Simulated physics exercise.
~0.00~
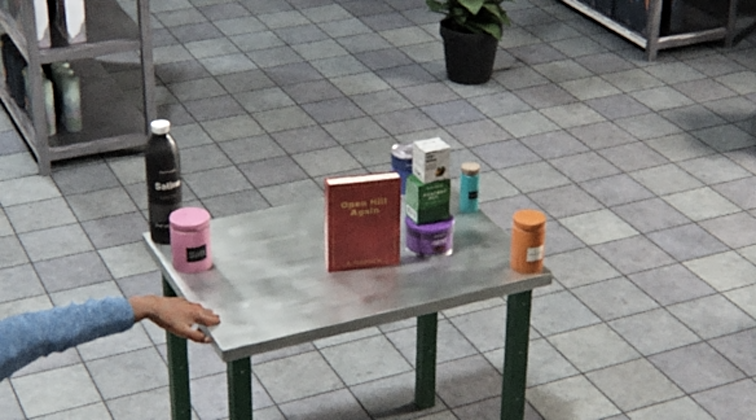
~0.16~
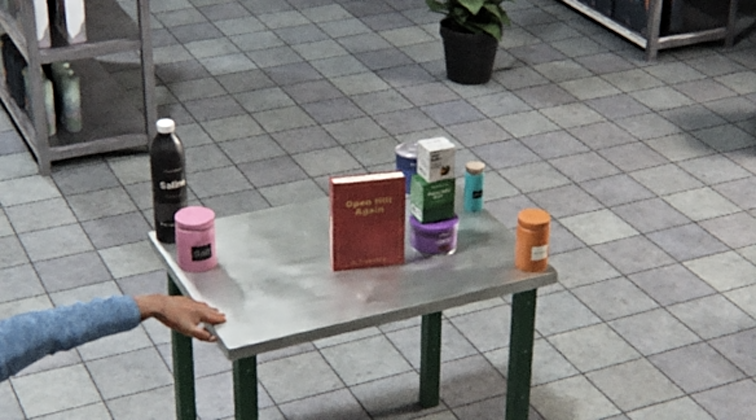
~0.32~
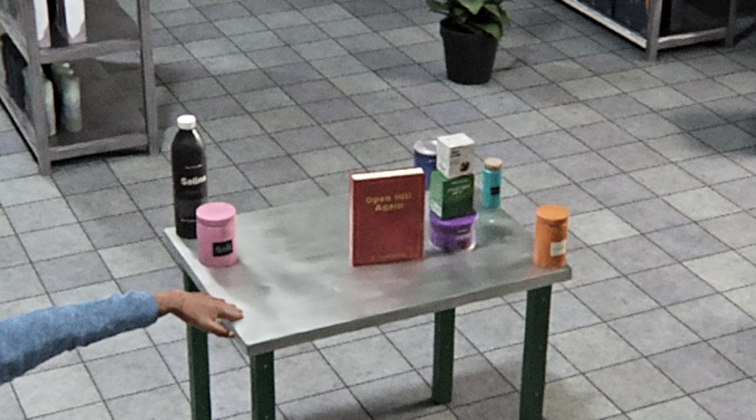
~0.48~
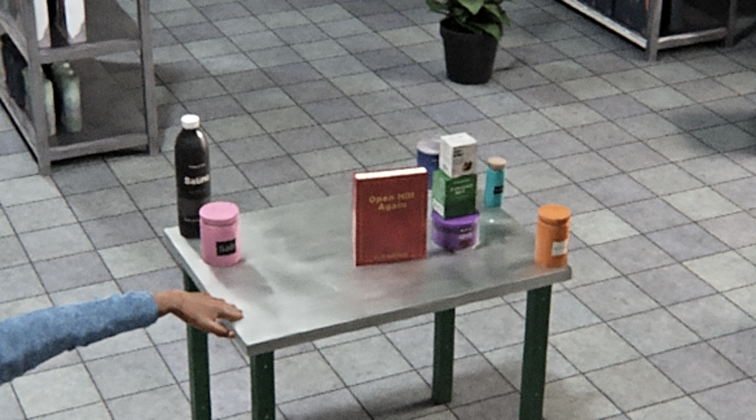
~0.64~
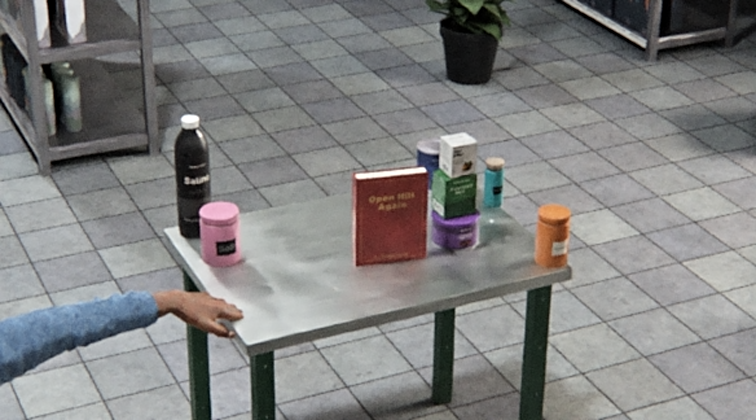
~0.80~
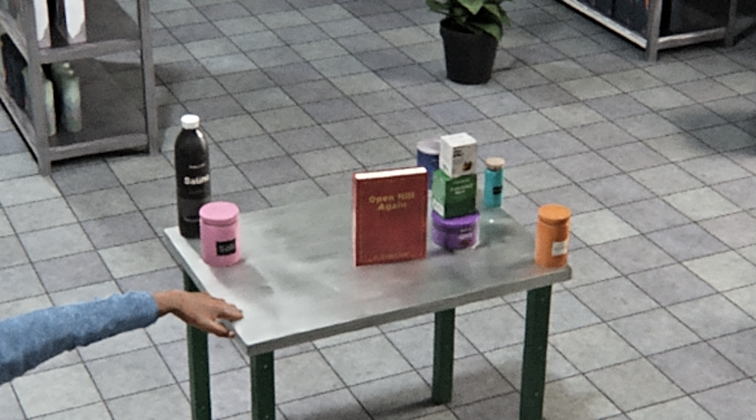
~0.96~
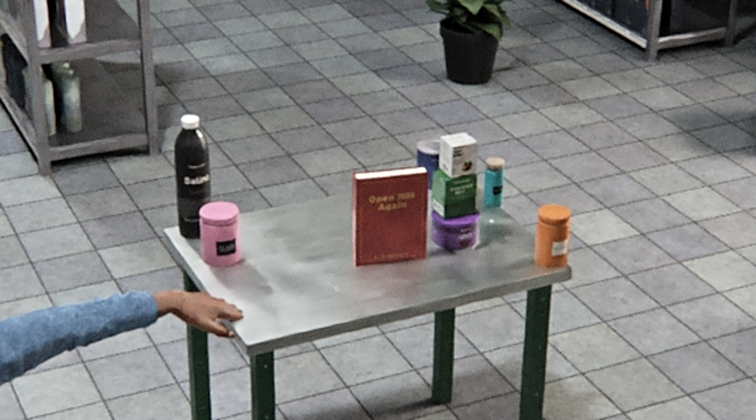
Metal-topped side table shifting slightly right with a hand at its corner, then stopping, its book, bottle, jars and packets still upright.
